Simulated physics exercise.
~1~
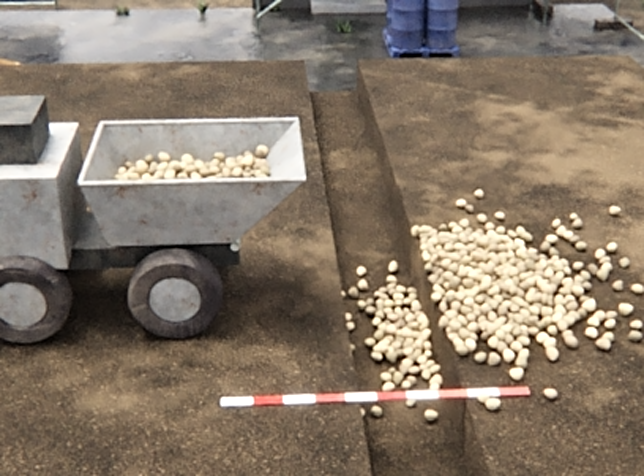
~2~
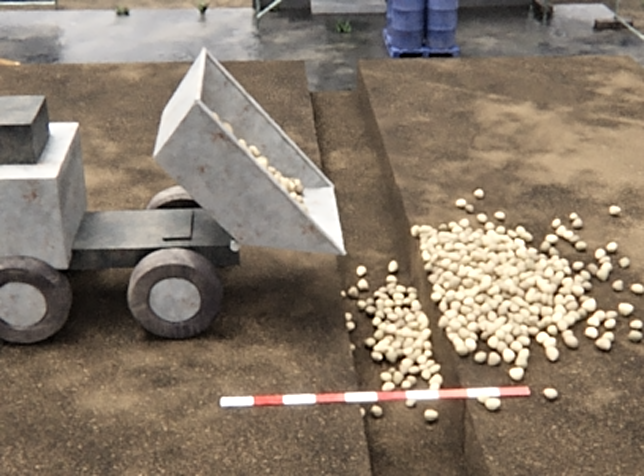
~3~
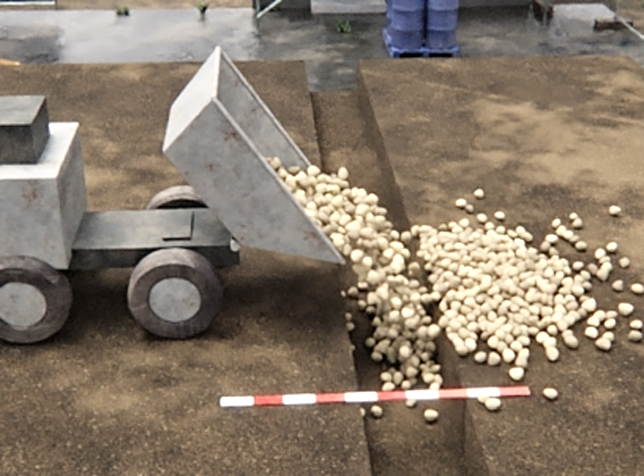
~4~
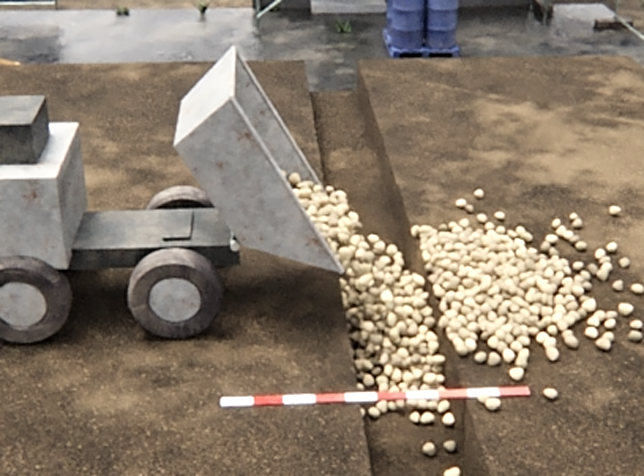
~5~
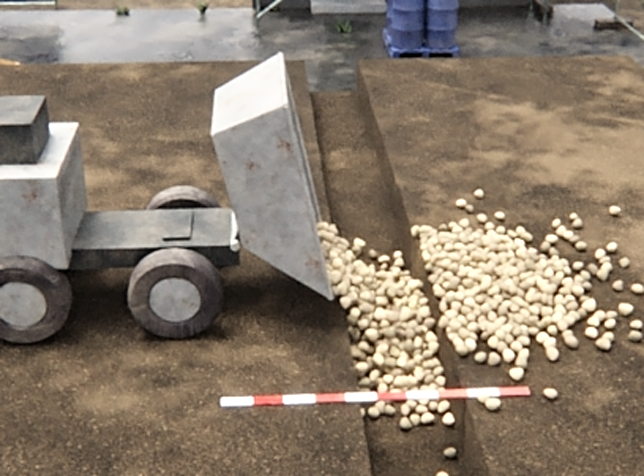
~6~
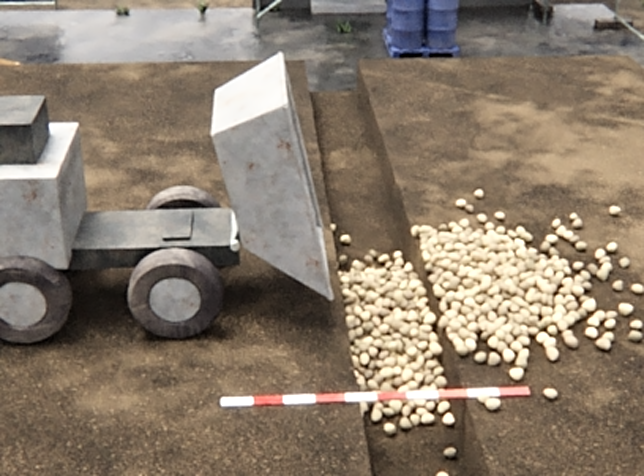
The small grey dumper tips its body steeply, pouring all its pale stones into the trench.
